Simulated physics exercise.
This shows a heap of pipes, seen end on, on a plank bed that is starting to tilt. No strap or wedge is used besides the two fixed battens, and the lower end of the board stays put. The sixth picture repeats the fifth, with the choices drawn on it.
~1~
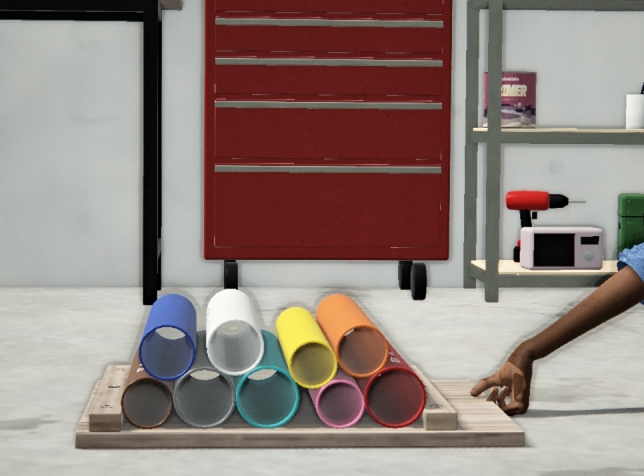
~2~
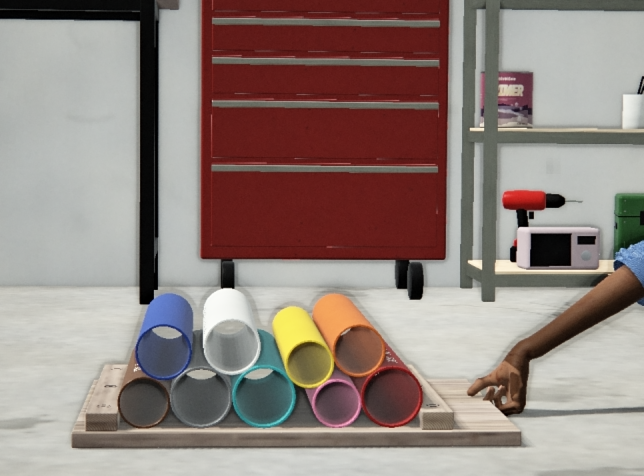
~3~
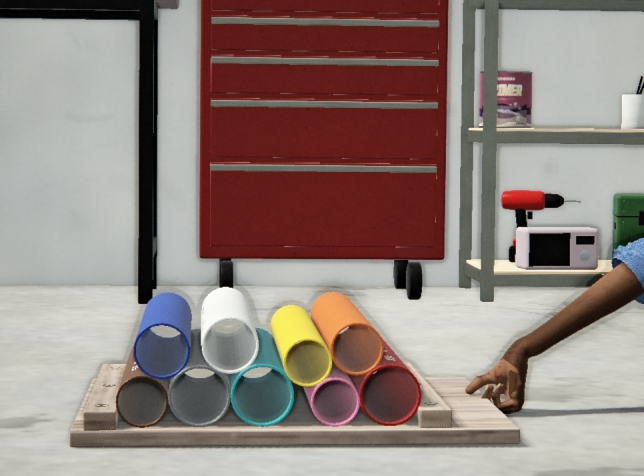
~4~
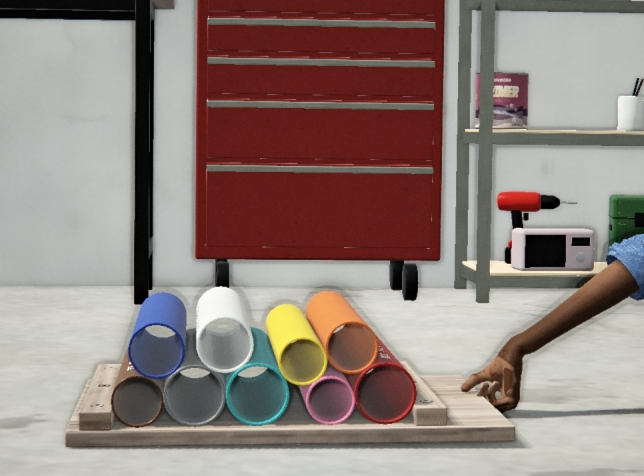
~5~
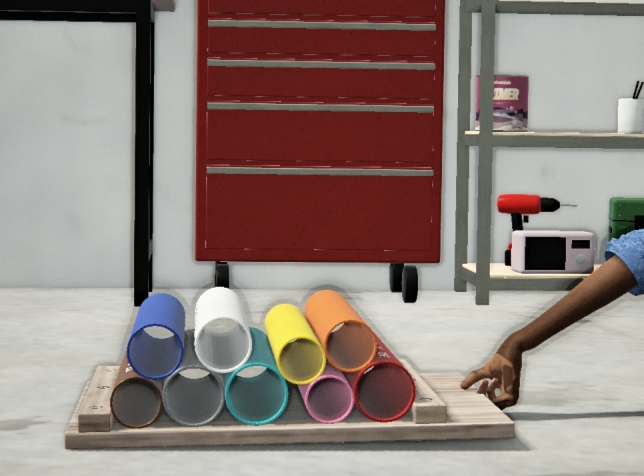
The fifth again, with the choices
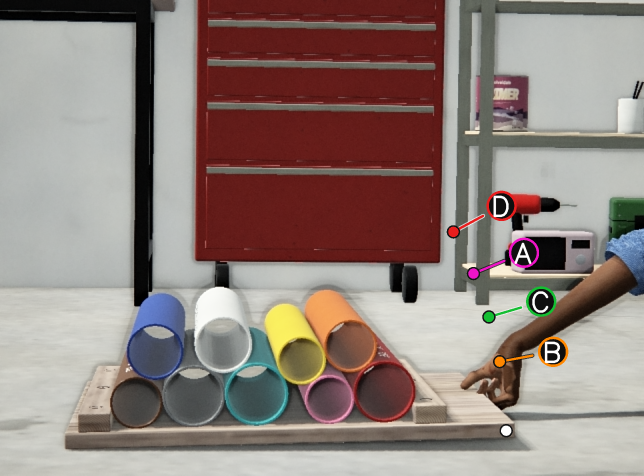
In a workshop with a red tool cabinet and grey shelves, nine coloured pipes sit stacked in two rows on a wooden board, while a hand touches its right end. The whole view shifts very slightly, the scene edging left, while the pipes keep their places in the stack and the hand stays put against the board.
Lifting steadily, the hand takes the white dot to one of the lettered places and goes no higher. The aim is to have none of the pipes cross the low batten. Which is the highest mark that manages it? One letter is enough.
C is the limit.
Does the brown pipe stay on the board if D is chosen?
Yes, with D.
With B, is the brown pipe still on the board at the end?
Yes.
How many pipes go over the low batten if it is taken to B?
With B, none.
On the marked copy, A at (473, 273); B at (500, 362); C at (489, 317); D at (453, 232); the white dot at (506, 430).
Following C. Soon after the start, board at 13°.
Later, board at 17°.
In the end, board at 17°, none over the low batten.
As for the rest, A three over the low batten (yellow, white, blue); B none over the low batten; D four over the low batten (yellow, orange, white, blue).
